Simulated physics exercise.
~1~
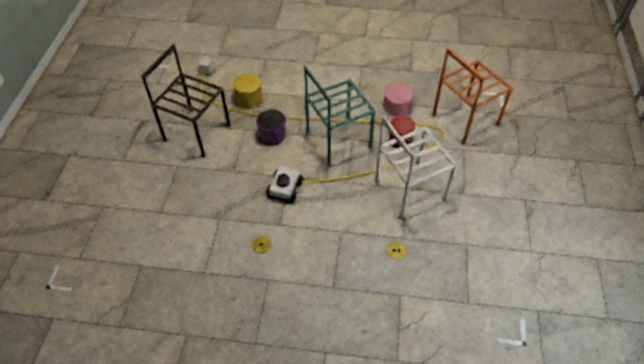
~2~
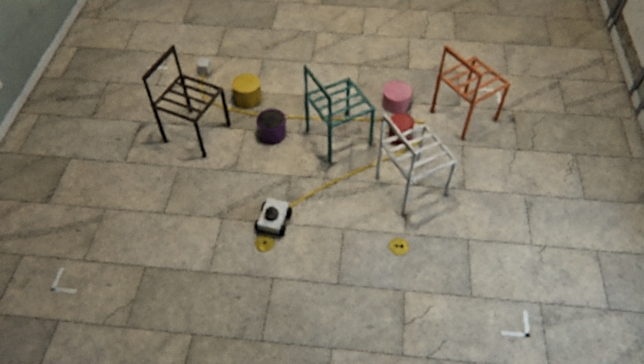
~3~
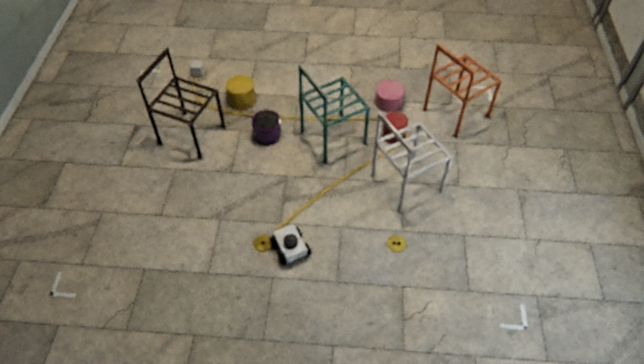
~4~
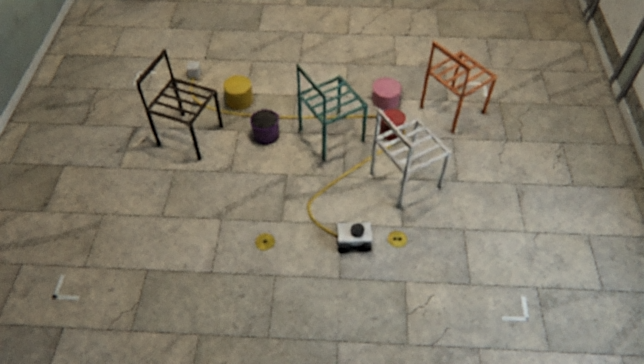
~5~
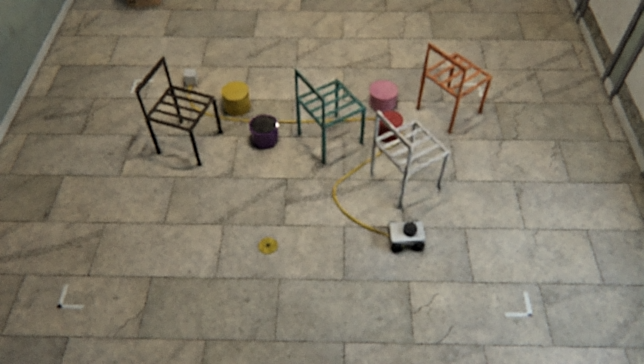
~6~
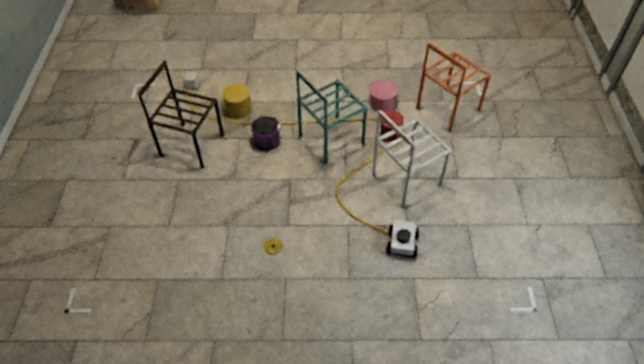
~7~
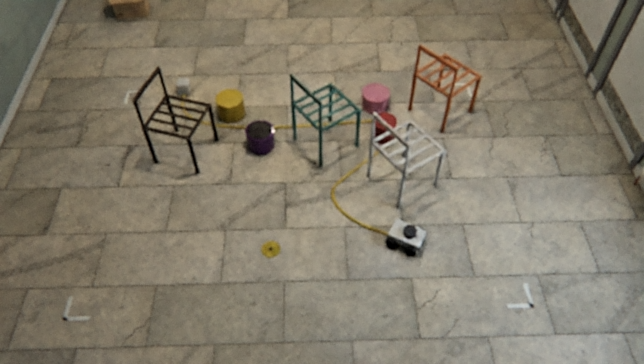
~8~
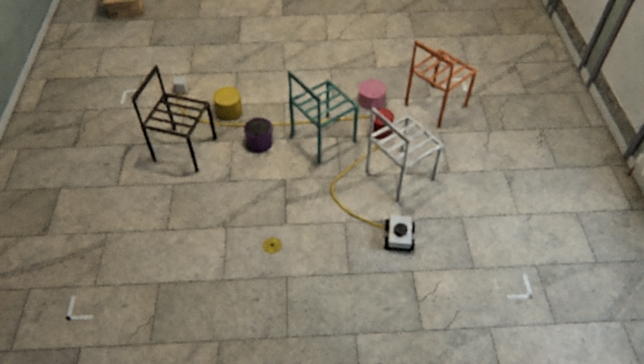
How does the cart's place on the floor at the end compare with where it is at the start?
At the start the cart is near the middle of the floor, in front of the purple pot and teal chair. By the end it sits farther right and nearer the viewer, in front of the white chair.
